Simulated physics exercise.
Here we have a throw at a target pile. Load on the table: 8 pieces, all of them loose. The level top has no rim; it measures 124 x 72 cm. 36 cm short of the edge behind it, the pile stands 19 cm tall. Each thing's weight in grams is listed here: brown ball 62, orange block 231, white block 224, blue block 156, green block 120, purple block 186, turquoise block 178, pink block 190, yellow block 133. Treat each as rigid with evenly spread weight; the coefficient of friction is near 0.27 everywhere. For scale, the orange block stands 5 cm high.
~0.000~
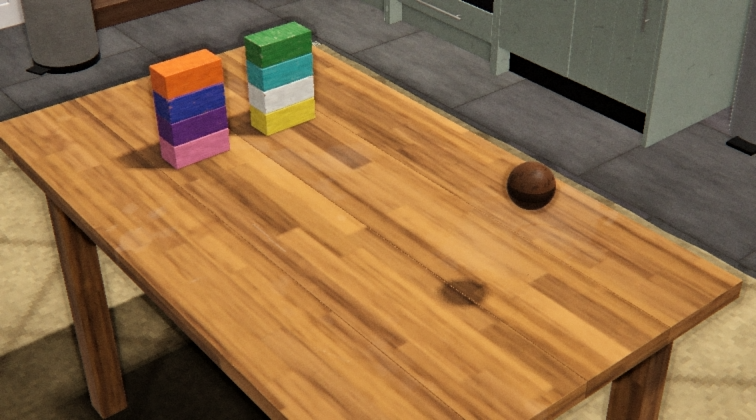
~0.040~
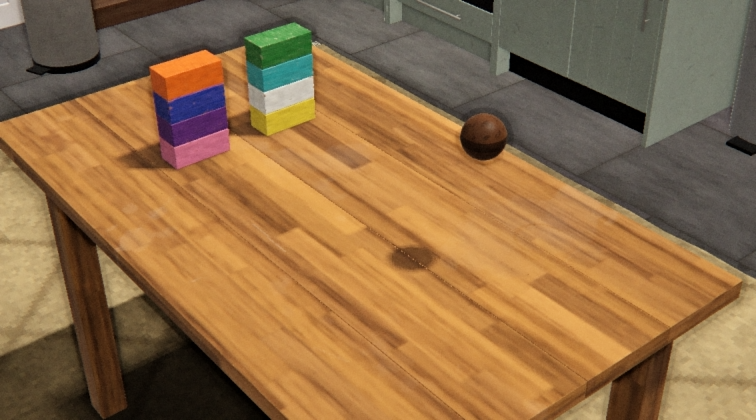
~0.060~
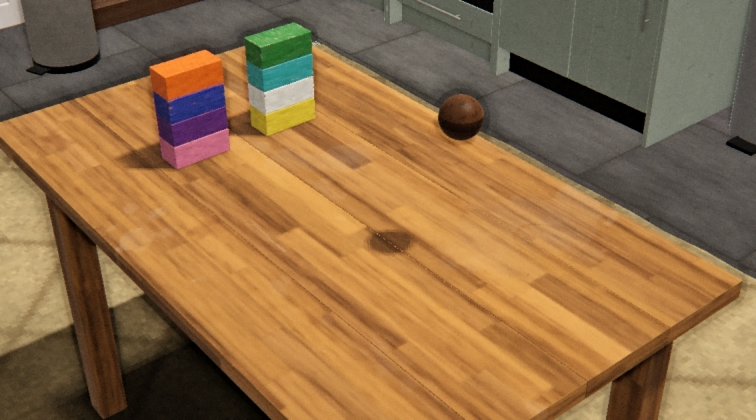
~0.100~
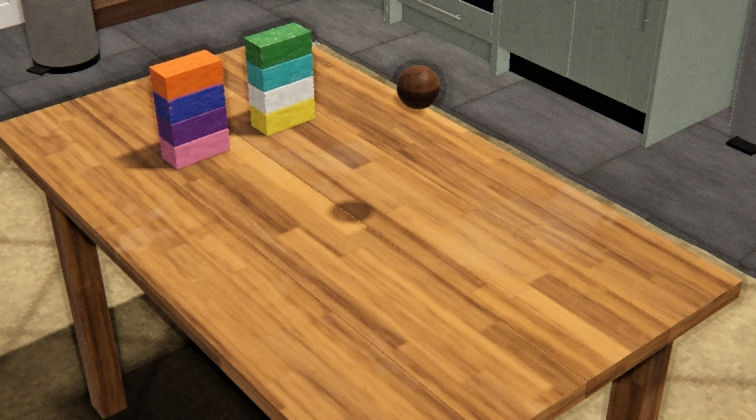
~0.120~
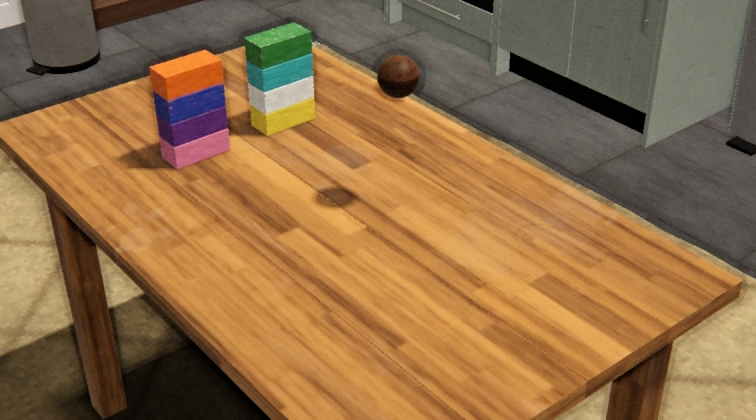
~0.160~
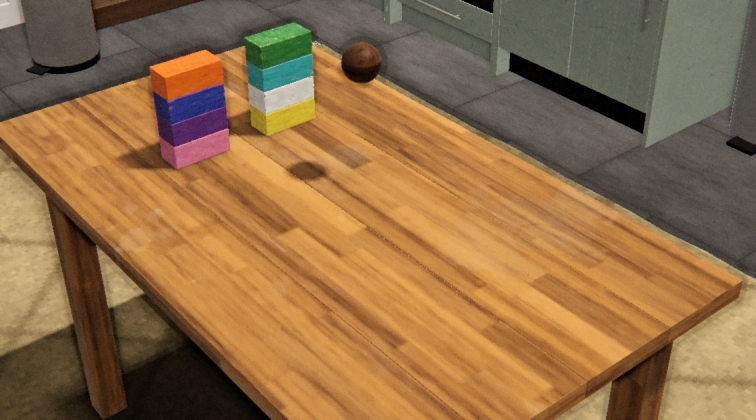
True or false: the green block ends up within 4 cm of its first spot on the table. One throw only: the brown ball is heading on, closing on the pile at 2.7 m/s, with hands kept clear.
False.
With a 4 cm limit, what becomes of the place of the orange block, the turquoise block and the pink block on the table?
The orange block holds its spot; the turquoise block ends elsewhere; the pink block stays put.
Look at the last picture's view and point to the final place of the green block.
The resting point is around (186, 79).
Around 0.26 s, brown ball near (306, 69).
Around 0.46 s, brown ball near (334, 117); green block at 56° to upright near (249, 52); turquoise block at 56° to upright.
Around 0.56 s, brown ball near (339, 118); green block on its side near (227, 68); turquoise block on its side.
Around 0.66 s, brown ball near (340, 119); green block upside down near (201, 82); turquoise block on its side.
Finally (1.2 s), on their side or leaning hard on the table, green block and turquoise block; the other 6 still in place (within 4 cm). Final places as that camera would see them, green block near (186, 79).
